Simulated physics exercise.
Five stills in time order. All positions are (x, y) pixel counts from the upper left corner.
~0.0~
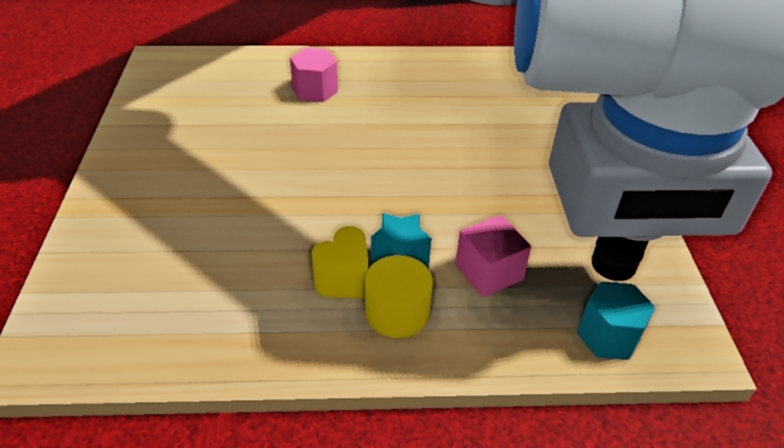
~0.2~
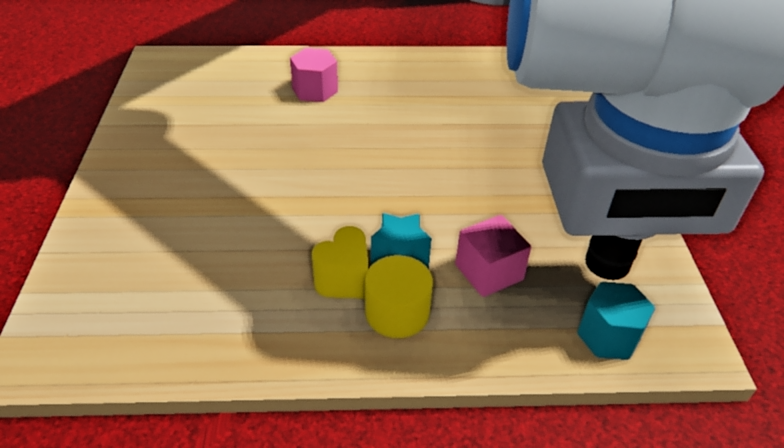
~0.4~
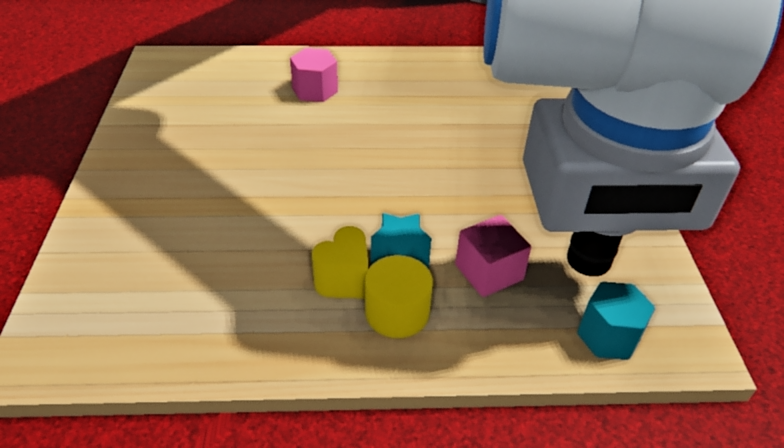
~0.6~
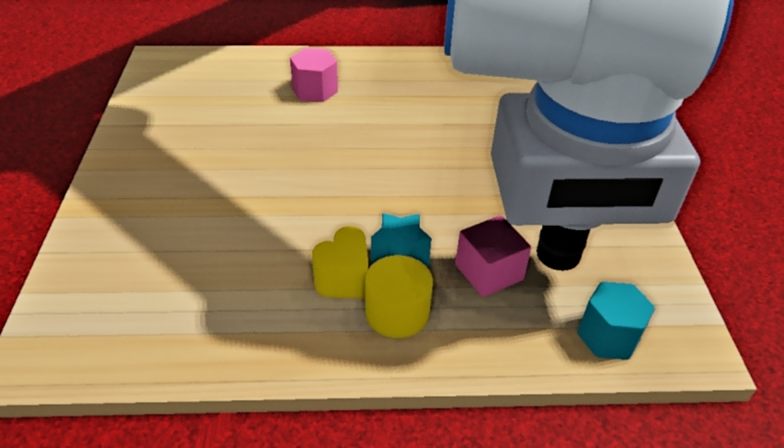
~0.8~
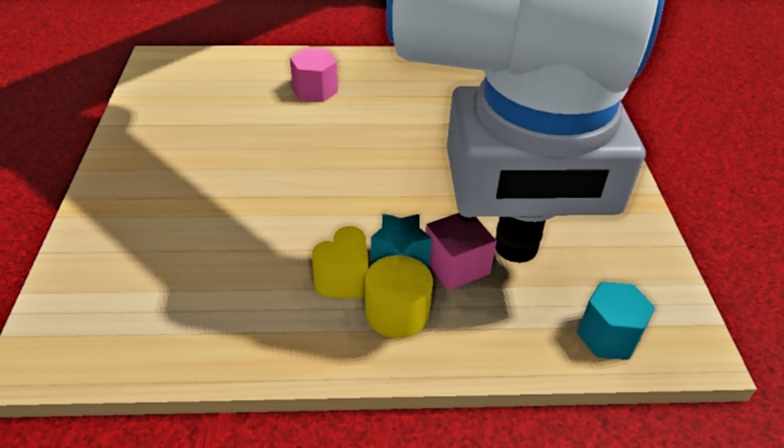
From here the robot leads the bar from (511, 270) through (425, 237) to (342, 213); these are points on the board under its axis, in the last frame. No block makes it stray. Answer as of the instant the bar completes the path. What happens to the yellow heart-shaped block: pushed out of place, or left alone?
Its place changes.
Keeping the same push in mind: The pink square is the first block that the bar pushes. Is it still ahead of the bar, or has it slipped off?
As far as I can tell, the pink square is still leading the way in front of the bar.
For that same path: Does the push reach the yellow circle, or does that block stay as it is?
At the end of the path, the yellow circle remains in its old spot.
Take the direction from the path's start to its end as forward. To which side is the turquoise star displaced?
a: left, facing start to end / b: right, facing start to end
My pick is a.
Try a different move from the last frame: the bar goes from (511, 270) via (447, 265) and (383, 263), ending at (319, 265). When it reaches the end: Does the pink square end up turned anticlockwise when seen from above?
That would be a no.
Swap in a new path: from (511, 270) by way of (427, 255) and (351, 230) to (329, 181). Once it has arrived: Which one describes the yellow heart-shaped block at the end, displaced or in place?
It shifts.
The first path, step by step. One third of the way, bar (456, 226); yellow heart-shaped block (320, 248), turned 55° anticlockwise; turquoise star (348, 219); pink square (401, 213).
Two thirds of the way, bar (399, 205); yellow heart-shaped block (305, 253), turned 75° anticlockwise; turquoise star (296, 219), turned 40° anticlockwise; pink square (344, 198), turned 20° anticlockwise.
At the end, bar (342, 191); yellow heart-shaped block (304, 253), turned 80° anticlockwise; yellow circle still; turquoise star (263, 228), turned 85° anticlockwise; pink square (288, 192), turned 45° anticlockwise.
